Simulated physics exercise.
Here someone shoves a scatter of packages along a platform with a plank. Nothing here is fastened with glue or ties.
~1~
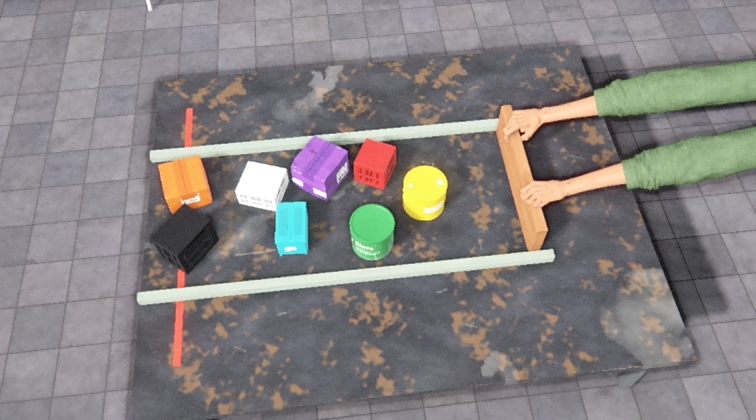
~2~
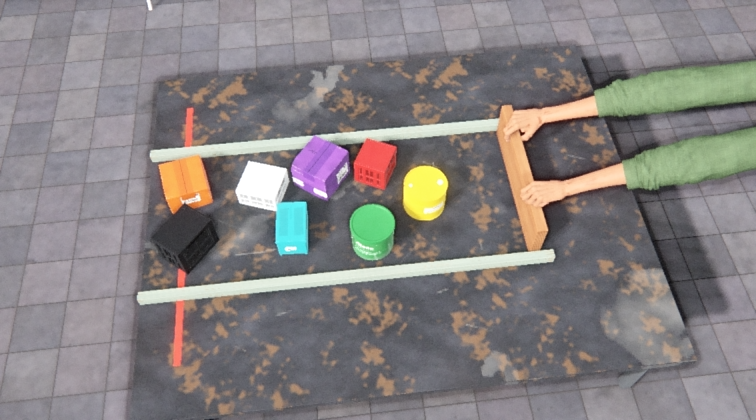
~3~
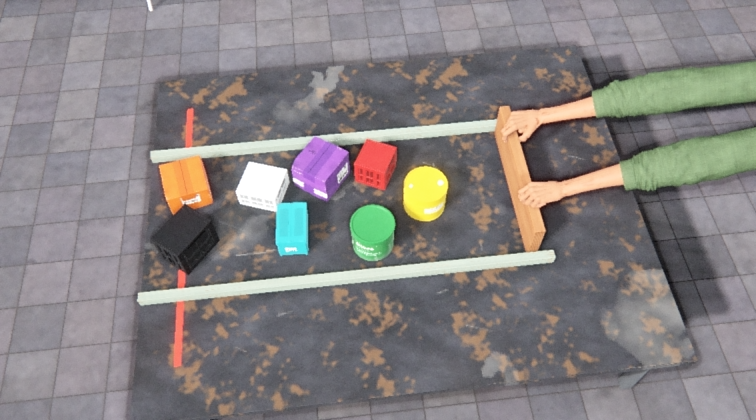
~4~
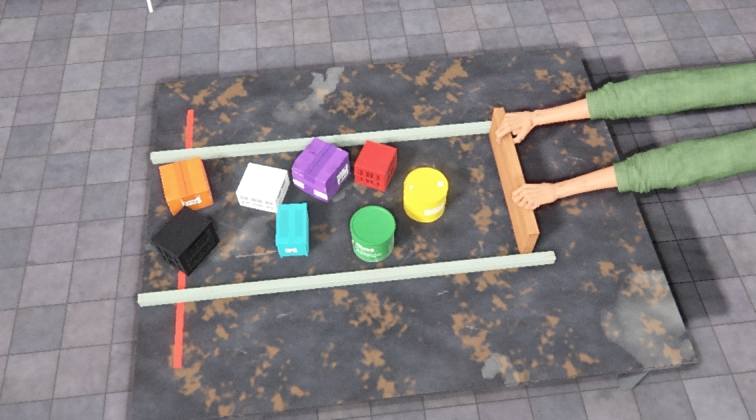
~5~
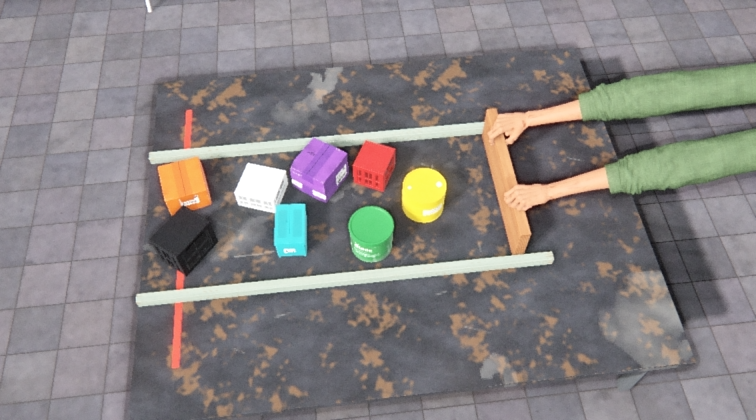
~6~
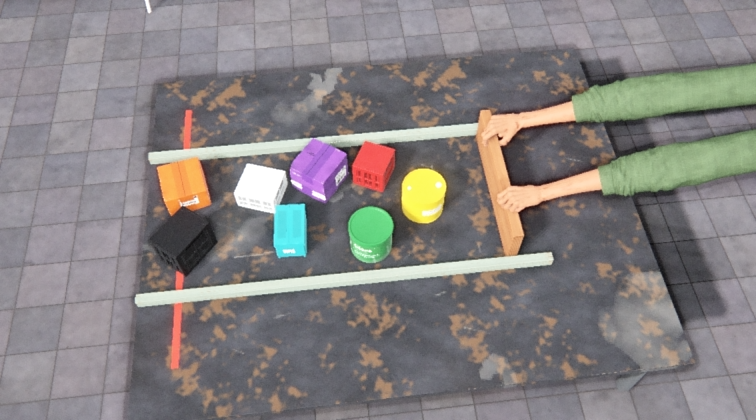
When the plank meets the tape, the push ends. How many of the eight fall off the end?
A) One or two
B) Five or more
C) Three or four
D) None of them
Option B: Five or more.
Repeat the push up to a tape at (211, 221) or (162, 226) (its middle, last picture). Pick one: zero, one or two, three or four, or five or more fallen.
First tape: Either three or four; second tape: At least five.
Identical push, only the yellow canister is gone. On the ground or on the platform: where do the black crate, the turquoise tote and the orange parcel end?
The black crate comes down, the turquoise tote does not fall, the orange parcel drops off.
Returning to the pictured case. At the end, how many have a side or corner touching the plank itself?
The figure is 3.
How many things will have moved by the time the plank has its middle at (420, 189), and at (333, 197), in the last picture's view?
At first I count 1, and then 6.
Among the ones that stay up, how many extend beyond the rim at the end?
I'd put it at 2.
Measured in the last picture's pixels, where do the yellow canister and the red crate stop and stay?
The yellow canister ends at (157, 220) and the red crate at (165, 189).
Soon after, none off yet; orange parcel at rest near (185, 186); black crate at rest near (184, 241); white crate at rest near (262, 189).
Then, none off yet; orange parcel moving near (182, 186); black crate at rest near (184, 241); white crate moved about its own width near (226, 193).
Further on, one off so far; orange parcel falling near (119, 247); black crate moved about its own width near (147, 247); white crate moved well along near (147, 201).
At rest, the number that fall off is five or more; fallen, purple parcel, turquoise tote, white crate, black crate and orange parcel.
